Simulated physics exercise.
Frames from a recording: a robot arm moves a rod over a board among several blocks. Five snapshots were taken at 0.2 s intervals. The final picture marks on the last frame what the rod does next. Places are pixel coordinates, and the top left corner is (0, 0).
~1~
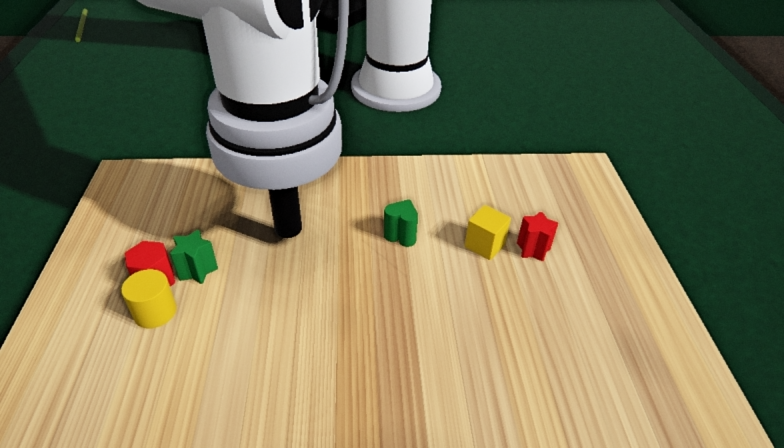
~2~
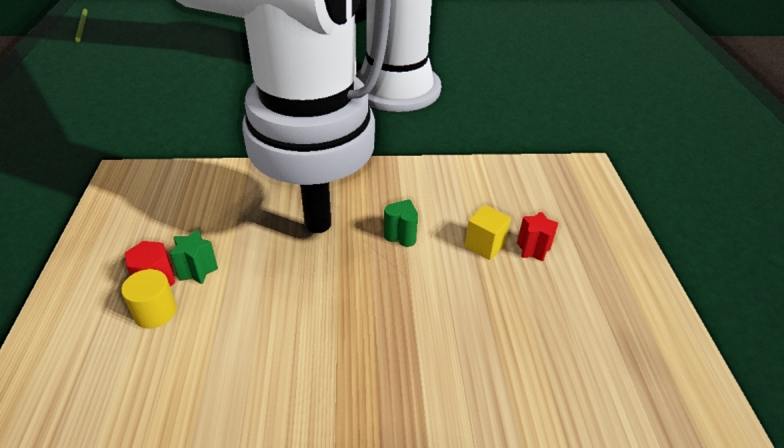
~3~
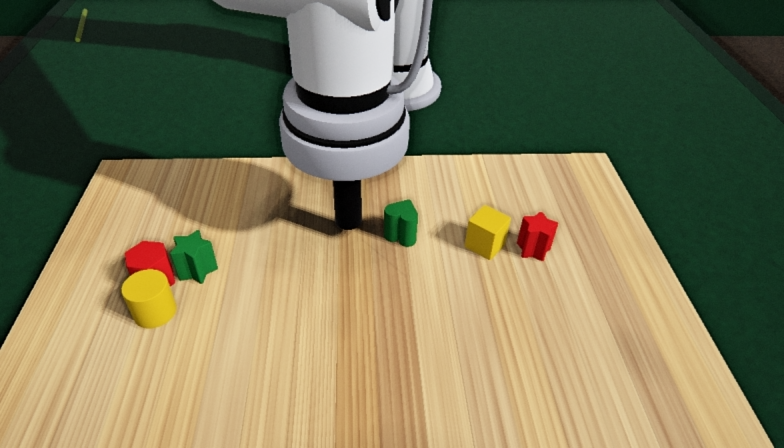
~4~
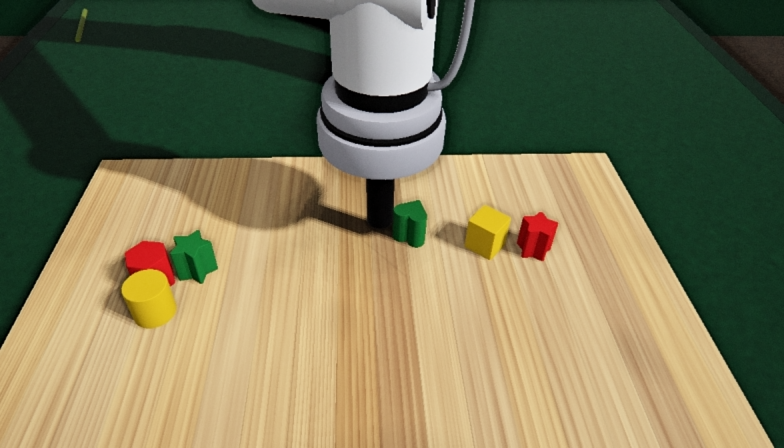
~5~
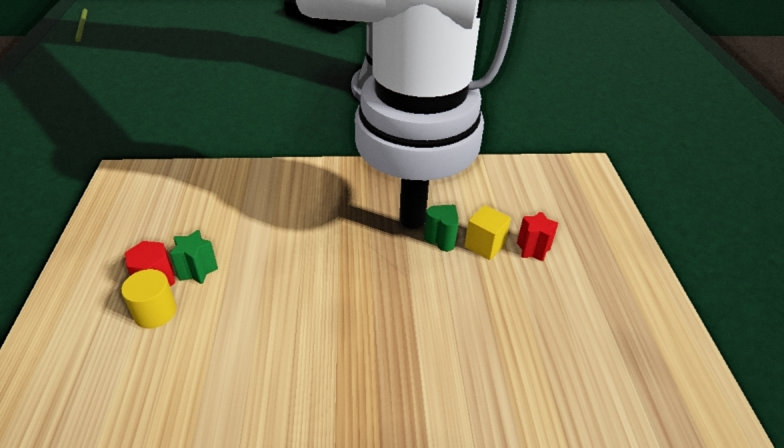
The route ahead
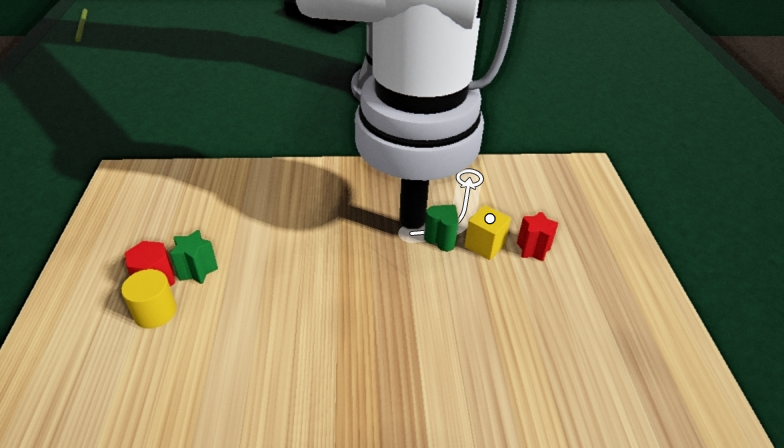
A white robot arm holding a black rod stands over a pale wooden board on a dark green surface, seen from above at a steady angle. A red block, a green star and a yellow cylinder cluster at left, while a green heart, a yellow block and a red star sit right of the rod. The arm slides the rod rightward, meets the heart and pushes it close to the yellow block.
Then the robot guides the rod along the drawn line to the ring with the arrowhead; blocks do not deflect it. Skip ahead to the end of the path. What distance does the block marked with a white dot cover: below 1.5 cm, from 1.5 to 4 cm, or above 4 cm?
The move is medium, 1.5 to 4 cm.
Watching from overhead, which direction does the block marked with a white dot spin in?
Verdict: Counterclockwise.
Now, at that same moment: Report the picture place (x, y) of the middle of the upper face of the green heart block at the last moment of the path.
Its top middle is near (474, 216).
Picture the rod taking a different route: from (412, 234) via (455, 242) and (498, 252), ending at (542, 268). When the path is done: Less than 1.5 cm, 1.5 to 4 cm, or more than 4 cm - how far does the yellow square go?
Net shift: Above 4 cm.
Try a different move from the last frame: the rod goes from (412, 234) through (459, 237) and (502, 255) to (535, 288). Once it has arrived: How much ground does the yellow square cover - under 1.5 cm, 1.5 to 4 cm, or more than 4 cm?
That block covers upwards of 4 cm.
The line goes from (412, 234) over (451, 226) and (466, 202) to (470, 178); the dot is on the yellow square.
The first path, step by step. One third of the way, rod (453, 214); green heart block (474, 216), turned 70° clockwise; yellow square (508, 226), turned 25° anticlockwise.
Two thirds of the way, rod (468, 190); green heart block (474, 216), turned 75° clockwise; yellow square (508, 226), turned 25° anticlockwise.
At the end, rod (471, 167); green heart block (474, 216), turned 75° clockwise; yellow square (508, 226), turned 25° anticlockwise; red star block unmoved.
